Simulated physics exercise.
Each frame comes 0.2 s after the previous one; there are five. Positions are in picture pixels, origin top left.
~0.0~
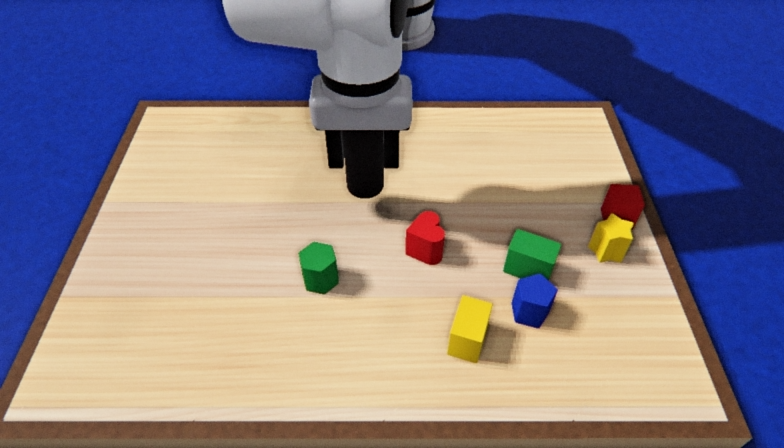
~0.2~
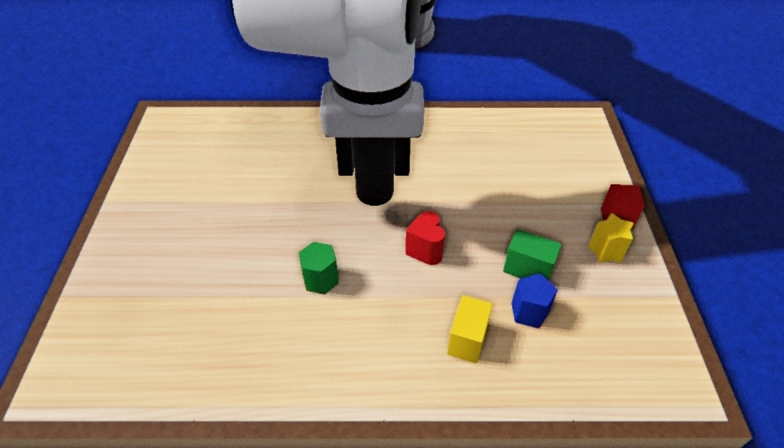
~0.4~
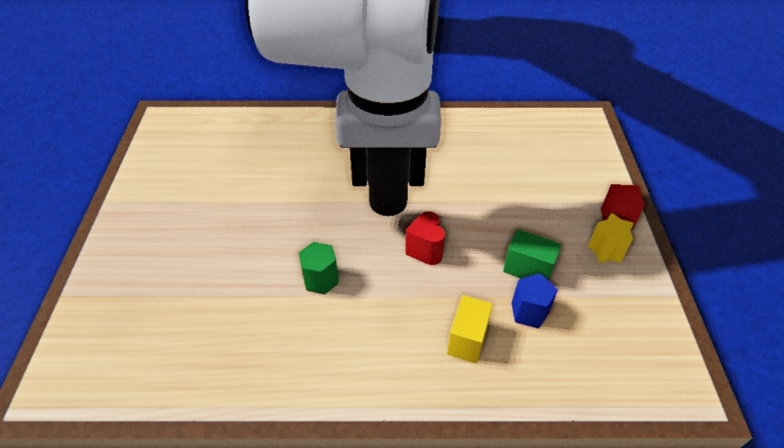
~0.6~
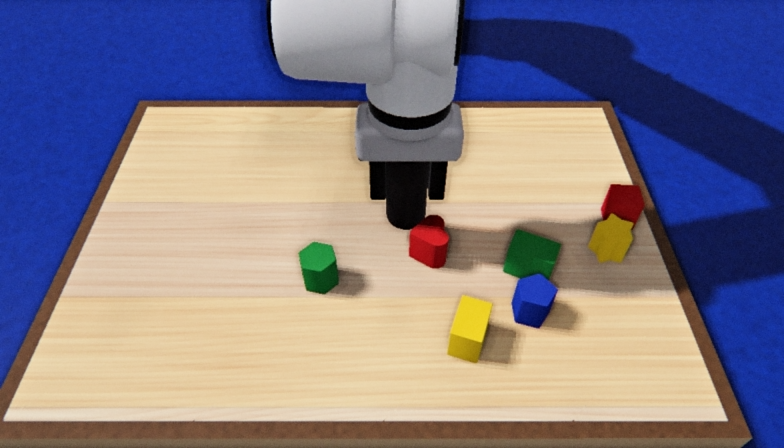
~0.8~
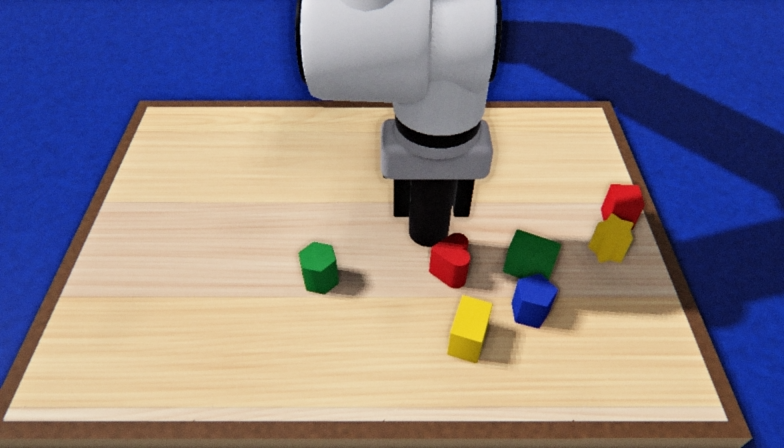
A white and grey robot arm with a black tip reaches over a pale wooden board on a blue surface, seen from above at an angle by a still camera. A green hexagonal block sits left, a red heart near the middle, and yellow, green, blue and red blocks rightward. The arm moves steadily toward the lower right, then pushes the heart a short way.
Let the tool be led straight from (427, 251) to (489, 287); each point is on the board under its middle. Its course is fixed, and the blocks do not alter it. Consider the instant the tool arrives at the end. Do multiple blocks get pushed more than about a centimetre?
Yes, that is what happens.
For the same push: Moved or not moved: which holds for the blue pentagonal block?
That block moves.
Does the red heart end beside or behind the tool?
I believe not.
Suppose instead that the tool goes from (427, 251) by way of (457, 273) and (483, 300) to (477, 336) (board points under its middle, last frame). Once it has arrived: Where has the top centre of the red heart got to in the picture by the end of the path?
Around (524, 314).
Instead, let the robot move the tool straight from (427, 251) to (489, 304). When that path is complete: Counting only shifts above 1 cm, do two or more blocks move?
Yes, it checks out.
The first path, step by step. Halfway along, tool at (460, 251); red heart at (485, 270), turned 15° clockwise.
At the end, tool at (493, 269); red heart at (514, 292), turned 15° clockwise; green oblong in place; blue pentagonal block at (551, 298).
